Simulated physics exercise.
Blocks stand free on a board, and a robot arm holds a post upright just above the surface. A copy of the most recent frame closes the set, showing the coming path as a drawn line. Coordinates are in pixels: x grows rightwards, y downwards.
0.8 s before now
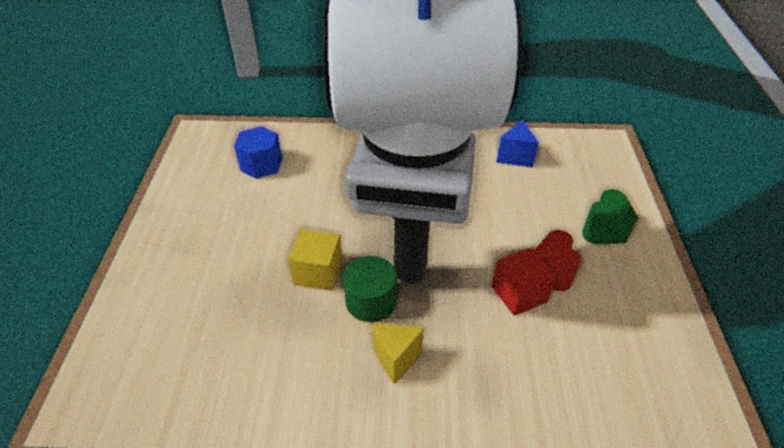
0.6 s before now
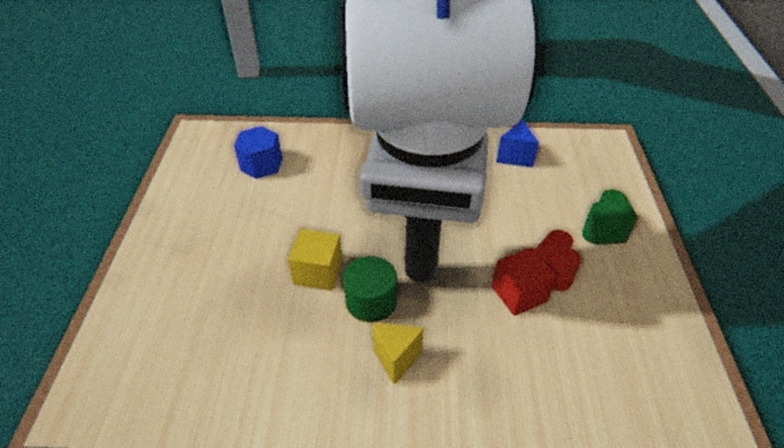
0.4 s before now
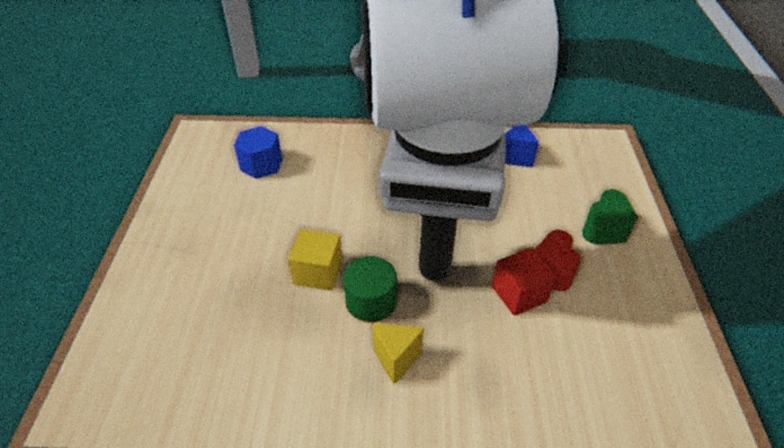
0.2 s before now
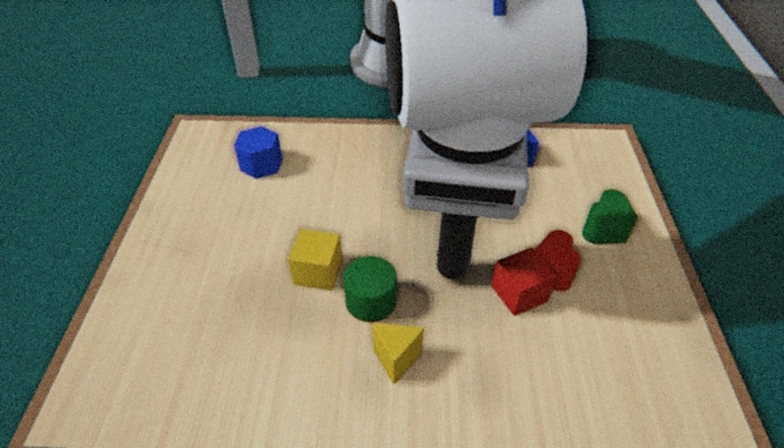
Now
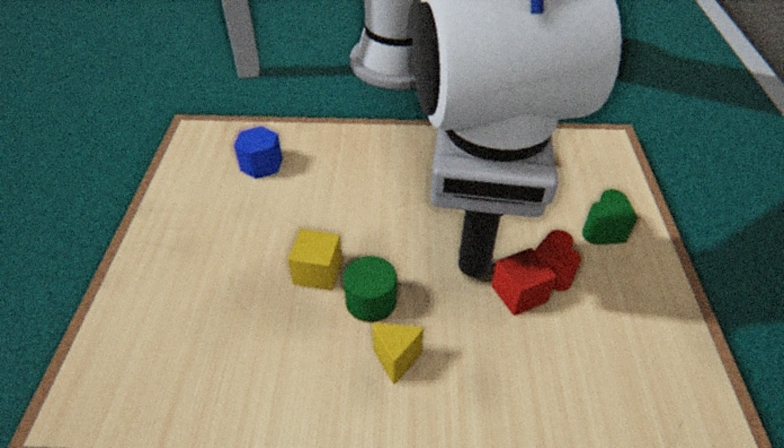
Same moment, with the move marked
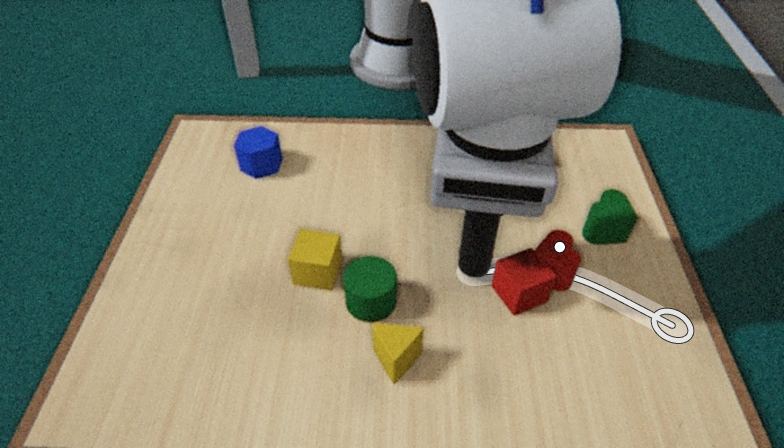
A robot arm moves its upright post rightward across the board toward the red blocks.
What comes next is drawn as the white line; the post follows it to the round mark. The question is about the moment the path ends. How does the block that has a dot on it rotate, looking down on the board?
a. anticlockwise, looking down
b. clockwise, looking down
I'll go with a - anticlockwise, looking down.
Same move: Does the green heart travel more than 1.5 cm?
No.
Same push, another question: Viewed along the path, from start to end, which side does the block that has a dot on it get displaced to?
My answer: Left.
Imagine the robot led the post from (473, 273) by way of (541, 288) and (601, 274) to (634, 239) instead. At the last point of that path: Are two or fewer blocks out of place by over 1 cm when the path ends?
Short answer: No.
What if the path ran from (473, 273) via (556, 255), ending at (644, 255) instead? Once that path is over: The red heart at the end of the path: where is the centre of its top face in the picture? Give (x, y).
That would be at about pixel (591, 255).
The drawn path runs from (473, 273) via (538, 270) and (604, 290), ending at (672, 325); the dot is on the red heart.
On the path given first. One third of the way, post (541, 263); red square (539, 276), turned 20° clockwise; red heart (583, 249), turned 25° anticlockwise.
Two thirds of the way, post (608, 283); red square (539, 276), turned 20° clockwise; red heart (647, 257), turned 60° anticlockwise.
At the end, post (677, 319); red square (539, 276), turned 20° clockwise; red heart (659, 256), turned 85° anticlockwise; green heart not moved.
